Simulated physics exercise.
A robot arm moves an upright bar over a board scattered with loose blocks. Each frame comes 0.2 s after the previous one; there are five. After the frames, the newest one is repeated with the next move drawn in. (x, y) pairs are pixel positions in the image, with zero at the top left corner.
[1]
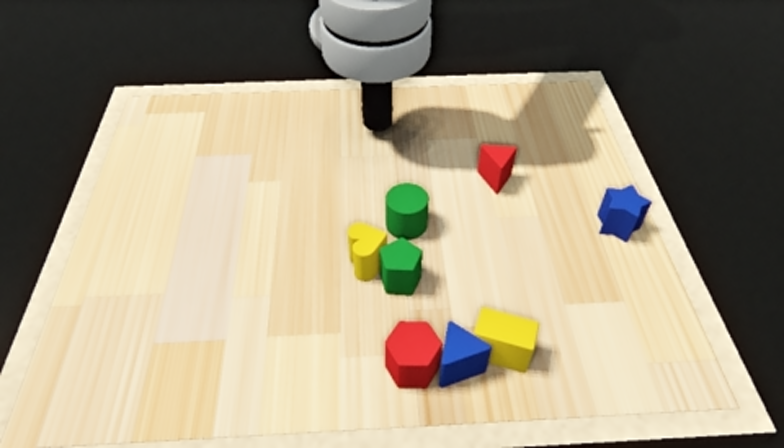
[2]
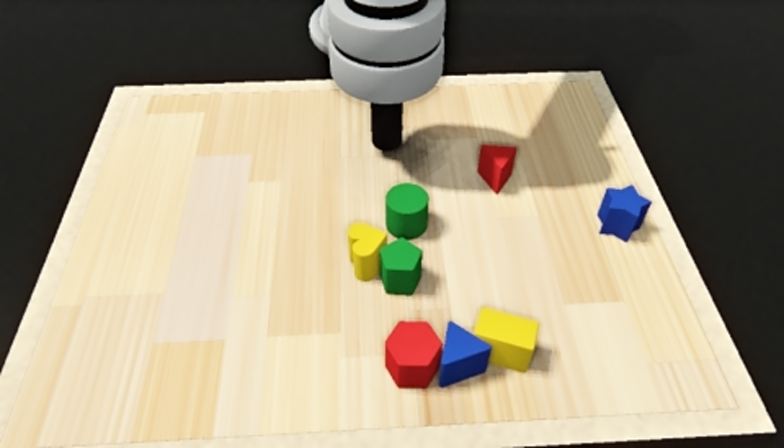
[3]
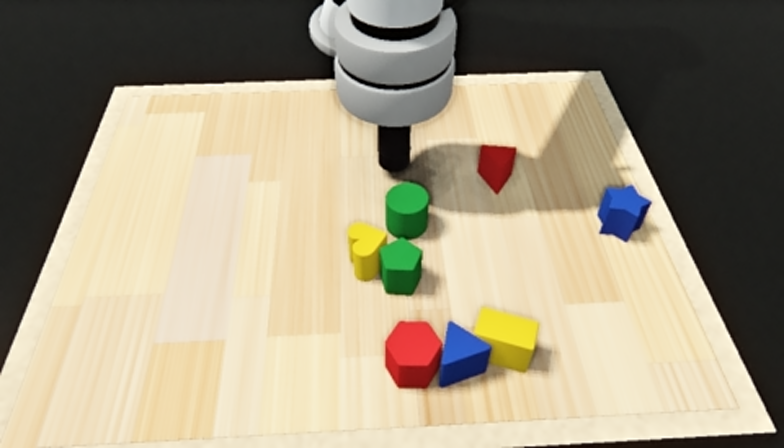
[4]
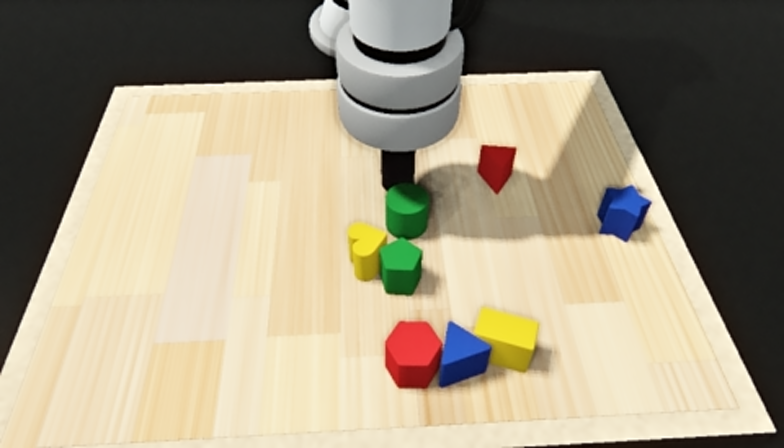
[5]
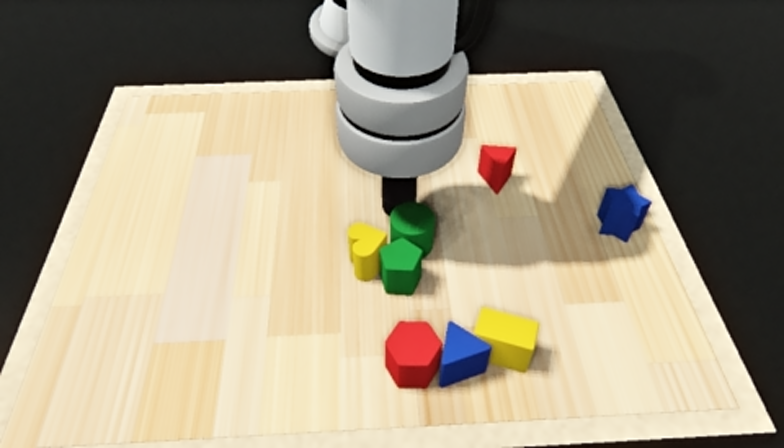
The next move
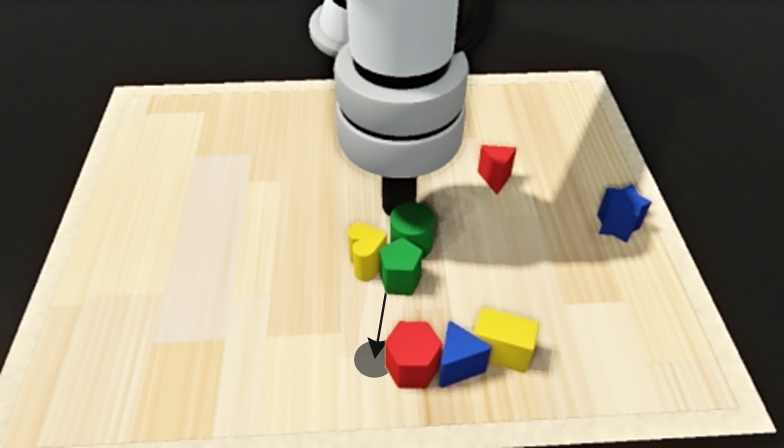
Robot arm lowering its black bar toward the viewer across a wooden board, nudging the green cylinder slightly toward the green pentagon.
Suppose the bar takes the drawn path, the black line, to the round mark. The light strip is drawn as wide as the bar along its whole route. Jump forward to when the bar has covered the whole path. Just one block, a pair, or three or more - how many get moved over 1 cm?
At least three of them.
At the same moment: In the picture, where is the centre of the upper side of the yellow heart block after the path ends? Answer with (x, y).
Put as a pixel place, it's (351, 255).
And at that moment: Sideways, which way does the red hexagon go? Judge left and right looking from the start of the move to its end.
It heads left.
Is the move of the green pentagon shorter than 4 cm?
No, I don't think so.
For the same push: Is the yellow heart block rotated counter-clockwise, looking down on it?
I believe not.
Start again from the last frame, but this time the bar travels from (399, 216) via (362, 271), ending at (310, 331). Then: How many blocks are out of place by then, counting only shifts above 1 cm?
Count: 3 or more.
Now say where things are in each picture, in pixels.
In the first picture, tip of the bar (378, 123), middles of tops, yellow heart block (366, 237), green pentagon (401, 254), green circular block (407, 197), red hexagon (414, 342).
In the second picture, bar (387, 142), nothing pushed.
In the third picture, bar (394, 162), nothing pushed.
In the fourth picture, bar (398, 184), nothing pushed.
In the fifth picture, bar (399, 207), yellow heart block (366, 237), green pentagon (401, 254), green circular block (413, 217), red hexagon (414, 342).
The line goes from (399, 216) directly to (375, 359).
On the path given first. One third of the way, bar (392, 251); yellow heart block (359, 244), turned 30° clockwise; green pentagon (404, 284), turned 85° clockwise; green circular block (427, 252).
Two thirds of the way, bar (383, 298); yellow heart block (351, 255), turned 70° clockwise; green pentagon (411, 306), turned 65° clockwise; green circular block (431, 259); red hexagon (415, 347).
At the end, bar (374, 351); yellow heart block (351, 255), turned 70° clockwise; green pentagon (418, 331), turned 25° clockwise; green circular block (431, 259); red hexagon (431, 378), turned 25° clockwise.
